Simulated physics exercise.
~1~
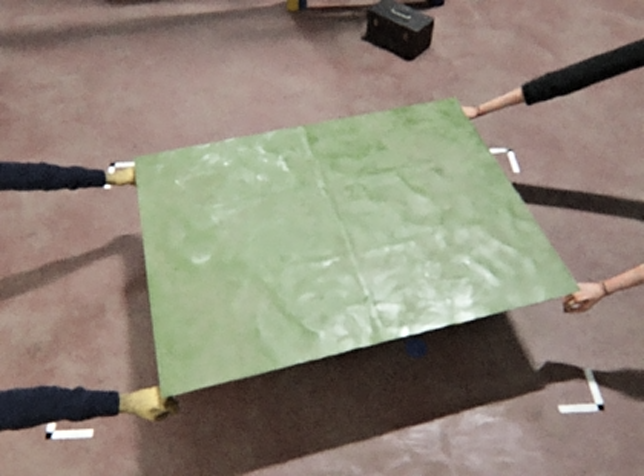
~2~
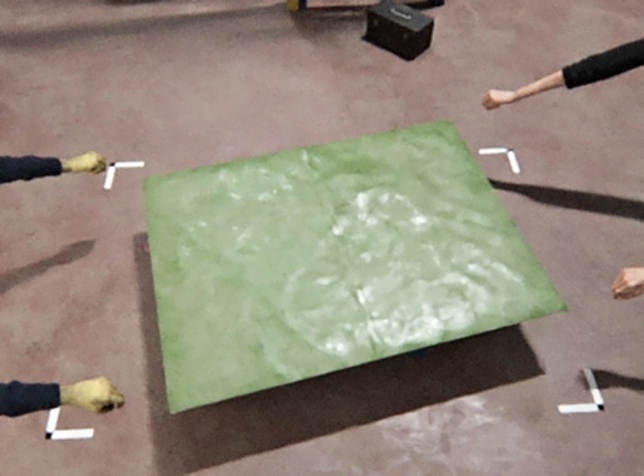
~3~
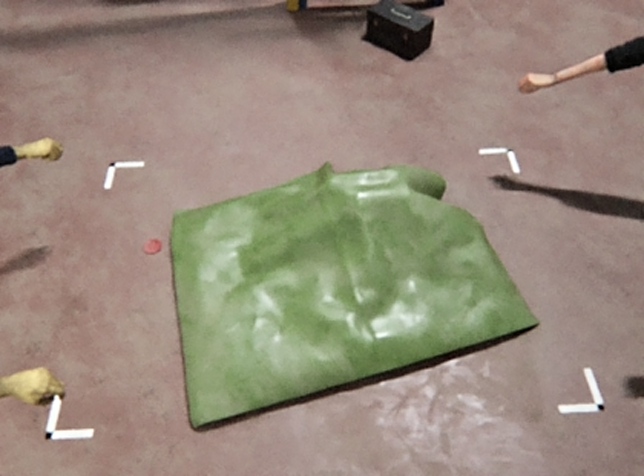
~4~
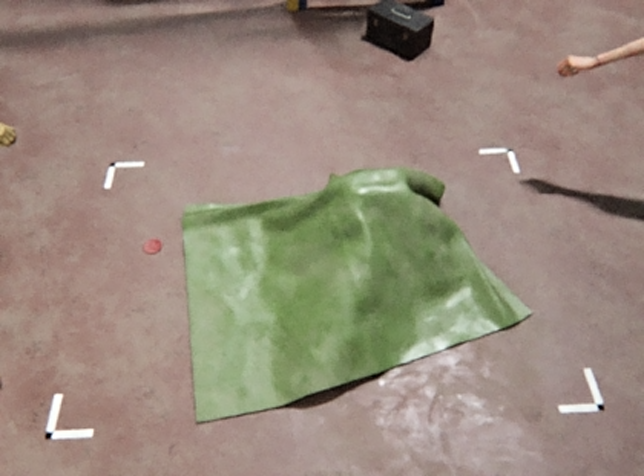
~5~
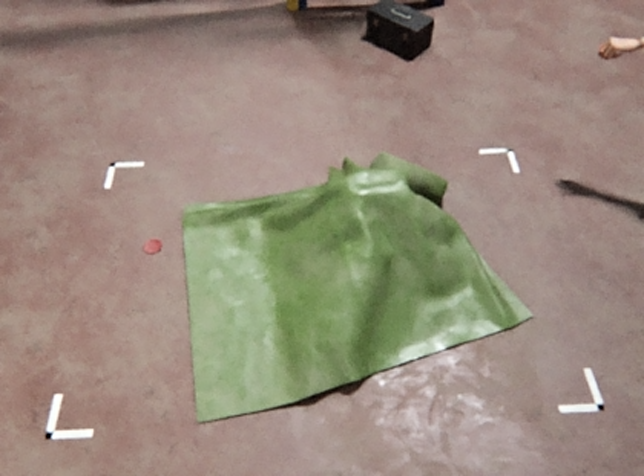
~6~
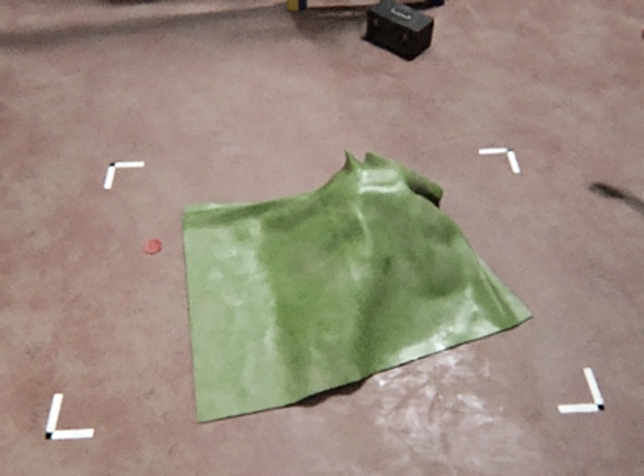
Warehouse floor with corner marks, four hands releasing a green tarp that drops and drapes over upright shapes, a red lid left uncovered.
